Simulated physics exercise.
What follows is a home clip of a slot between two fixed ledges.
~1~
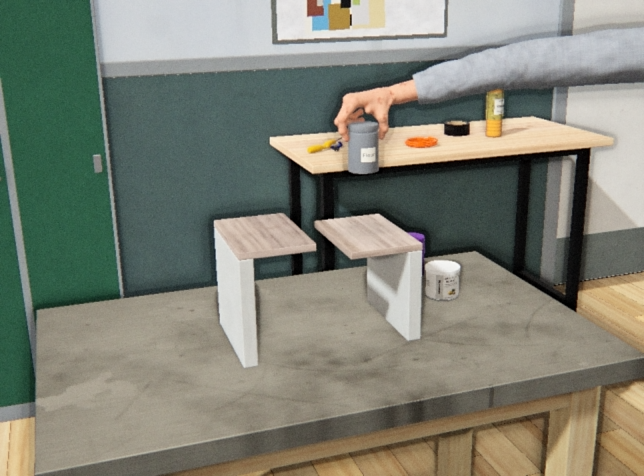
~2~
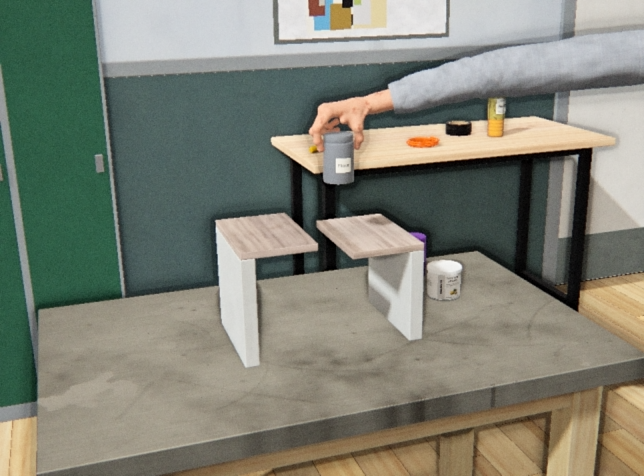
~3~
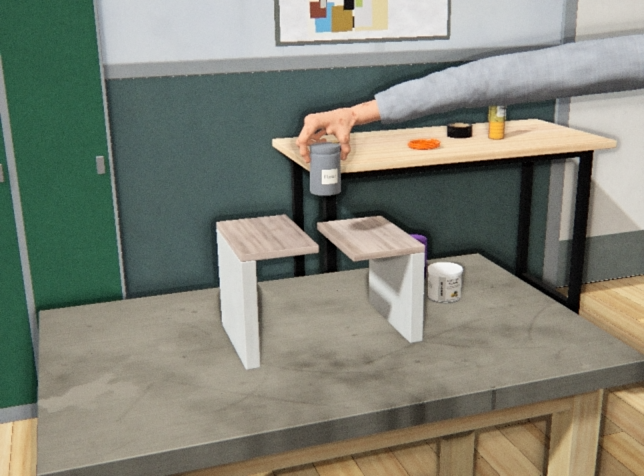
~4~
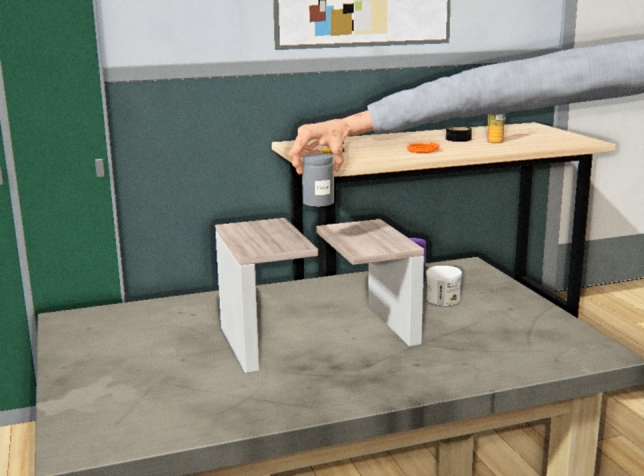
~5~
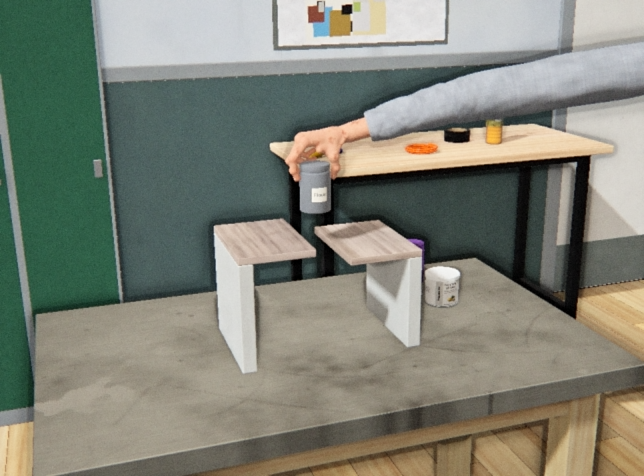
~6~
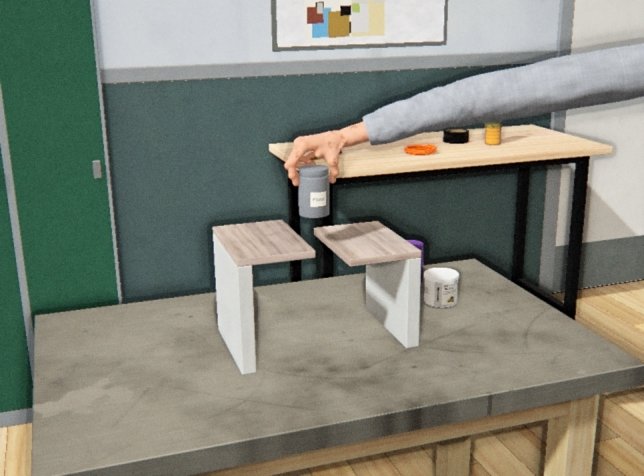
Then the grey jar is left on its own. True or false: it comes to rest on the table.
True.
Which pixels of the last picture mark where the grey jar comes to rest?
End position, last frame: About (316, 317).
Then, 0.20 s past the last view, grey jar displaced about its own width near (314, 214).
Then, 0.30 s past the last view, grey jar displaced well along near (315, 279).
Then, 0.40 s past the last view, grey jar displaced well along near (316, 309).
Finally, moved from the start, grey jar; the other 2 still in place. Final places as the last picture's camera would see them, grey jar near (316, 317). The jar goes down the gap.
